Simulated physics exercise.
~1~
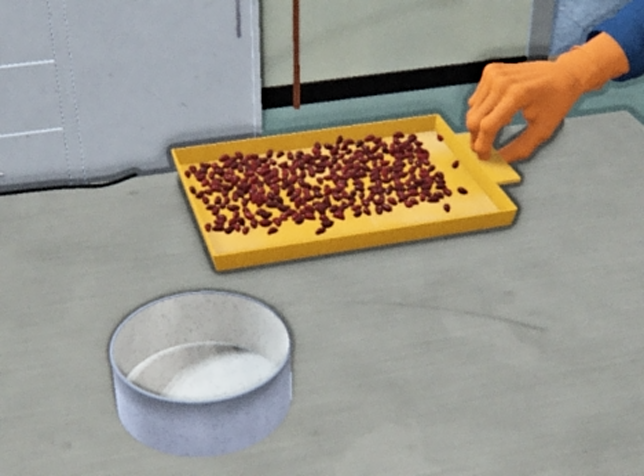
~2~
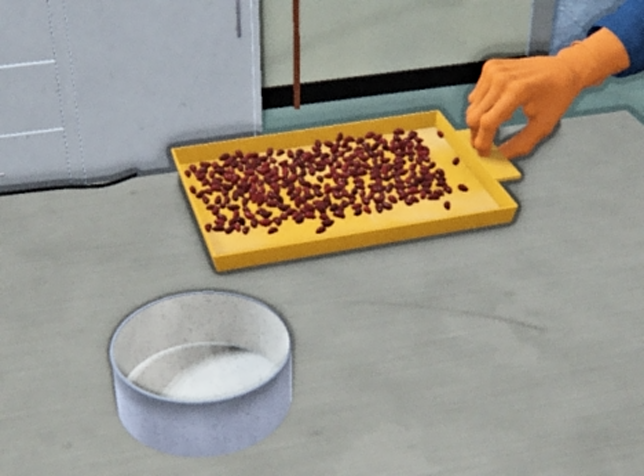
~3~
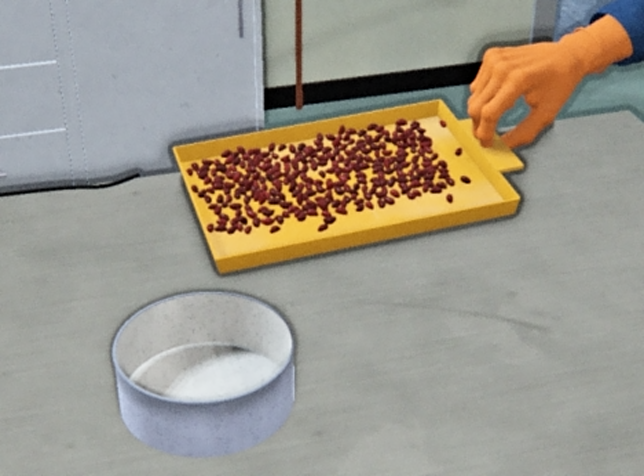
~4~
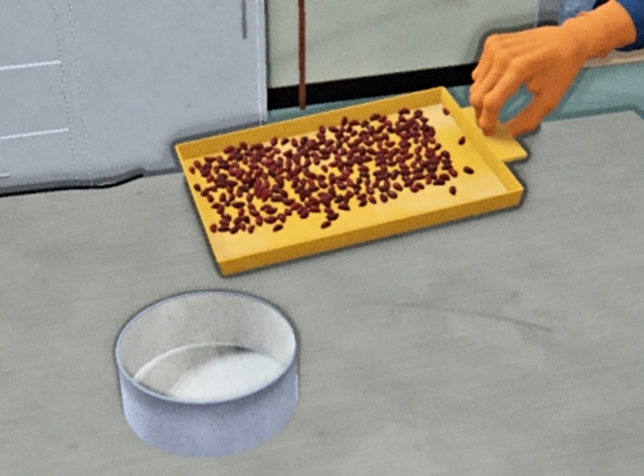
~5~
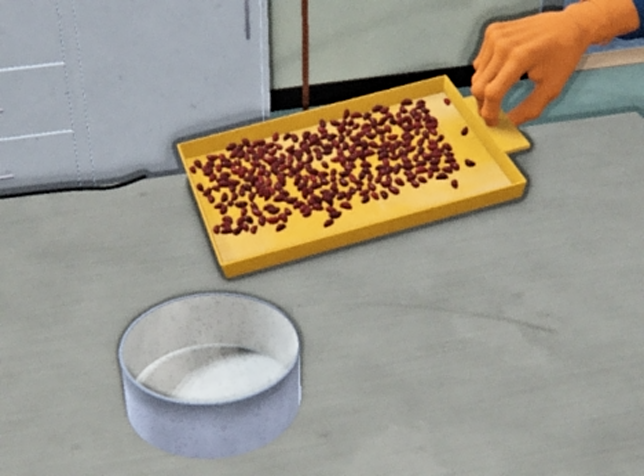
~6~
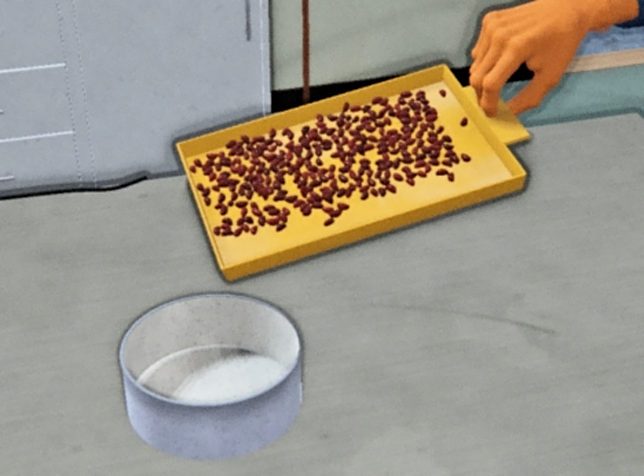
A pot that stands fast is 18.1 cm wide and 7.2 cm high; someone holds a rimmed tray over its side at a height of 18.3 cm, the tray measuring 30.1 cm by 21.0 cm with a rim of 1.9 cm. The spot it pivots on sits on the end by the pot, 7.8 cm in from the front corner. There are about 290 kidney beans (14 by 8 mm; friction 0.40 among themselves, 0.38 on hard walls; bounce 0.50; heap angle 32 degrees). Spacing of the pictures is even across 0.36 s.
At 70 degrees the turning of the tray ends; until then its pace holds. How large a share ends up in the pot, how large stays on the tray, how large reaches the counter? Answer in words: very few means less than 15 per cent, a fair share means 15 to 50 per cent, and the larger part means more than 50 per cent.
Pot: The larger part. Tray: A fair share. Counter: Very few.
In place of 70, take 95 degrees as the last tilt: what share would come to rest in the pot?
In that case some 100 per cent.
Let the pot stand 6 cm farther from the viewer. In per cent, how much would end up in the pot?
In that setup it would come to near 35 per cent.
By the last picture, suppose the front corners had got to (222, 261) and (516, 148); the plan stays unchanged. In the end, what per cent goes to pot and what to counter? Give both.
Split: Pot = 40, counter = 20.
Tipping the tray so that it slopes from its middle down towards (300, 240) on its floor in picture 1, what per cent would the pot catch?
I'd estimate about 75 %.
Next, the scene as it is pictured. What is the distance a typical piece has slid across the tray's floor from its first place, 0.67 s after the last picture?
8 cm.
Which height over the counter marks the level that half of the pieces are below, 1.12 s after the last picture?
Roughly 24 cm.
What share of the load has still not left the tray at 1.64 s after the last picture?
Estimate: About 45 percent.
Then, 0.67 s after the last picture, tilt 39 degrees; the tray holds 100 %, the pot 0 %.
Then, 1.12 s after the last picture, tilt 57 degrees; the tray holds 95 %, the pot 0 %.
Then, 1.64 s after the last picture, tilt 70 degrees; the tray holds 45 %, the pot 45 %.
In the end, pot 70 %, tray 30 %, counter 0 %.
